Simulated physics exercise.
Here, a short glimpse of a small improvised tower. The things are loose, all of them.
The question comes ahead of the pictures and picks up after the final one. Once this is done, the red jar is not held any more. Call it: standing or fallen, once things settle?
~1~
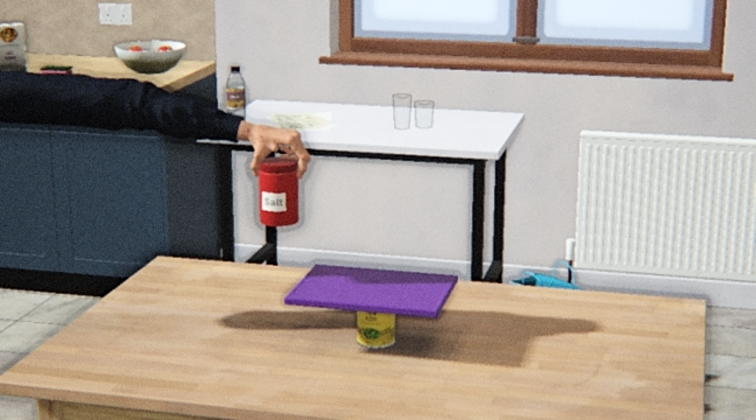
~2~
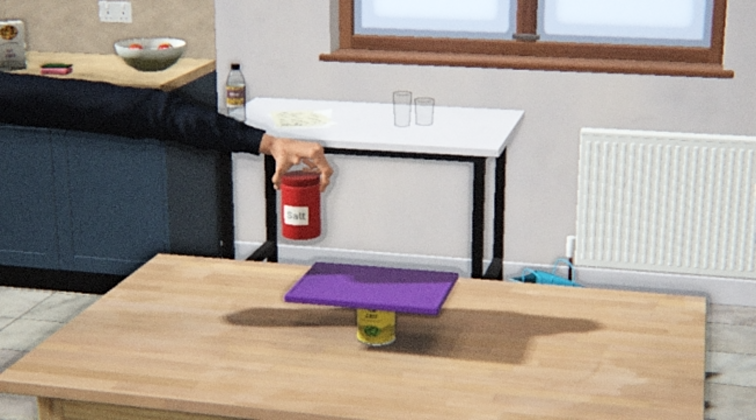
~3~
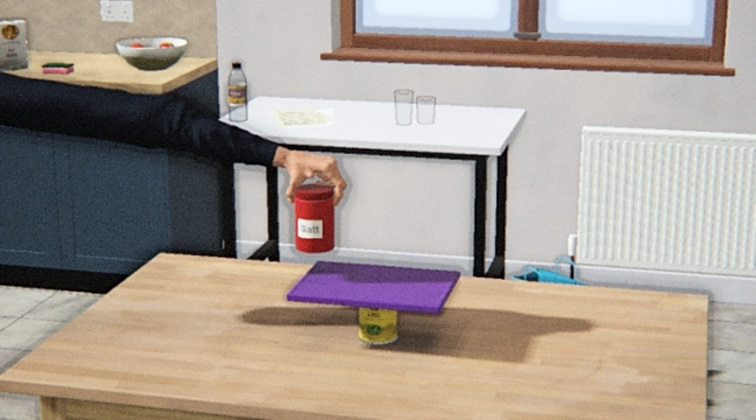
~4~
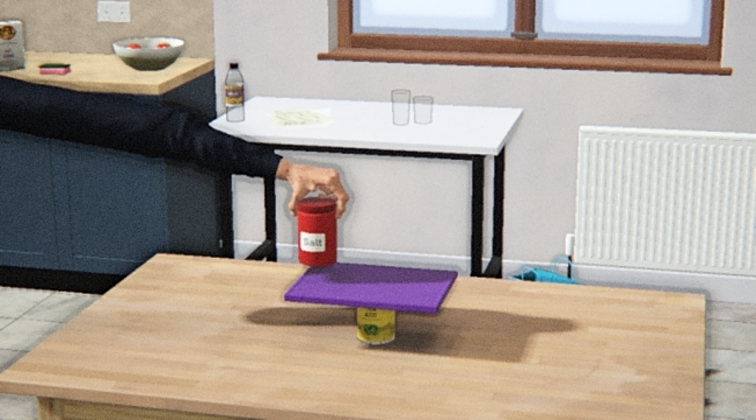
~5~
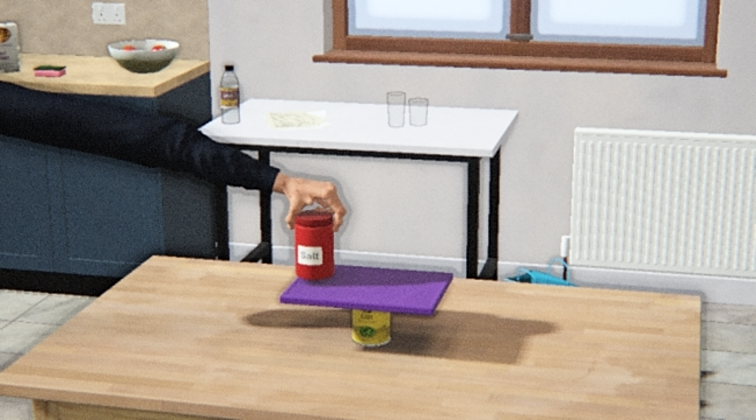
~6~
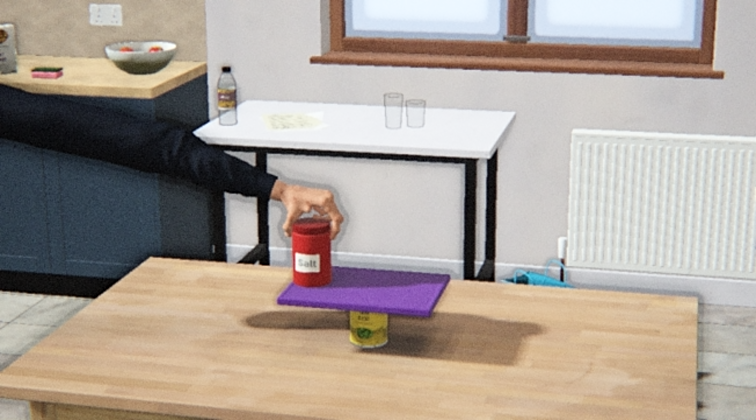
Fallen.
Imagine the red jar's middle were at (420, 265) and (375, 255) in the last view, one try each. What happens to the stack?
In the first try it breaks down, then in the second try it remains standing.
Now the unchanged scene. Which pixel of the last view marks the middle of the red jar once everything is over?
Roughly at pixel (245, 314).
Then, 0.40 s past the last view, red jar now fallen; purple lid rocked 58° from its first pose.
Then, 0.60 s past the last view, purple lid rocked 47° from its first pose.
Finally, fallen, red jar; moved from the start, purple lid; yellow tin still in place. Final places as the last picture's camera would see them, red jar near (244, 313). The stack comes apart.
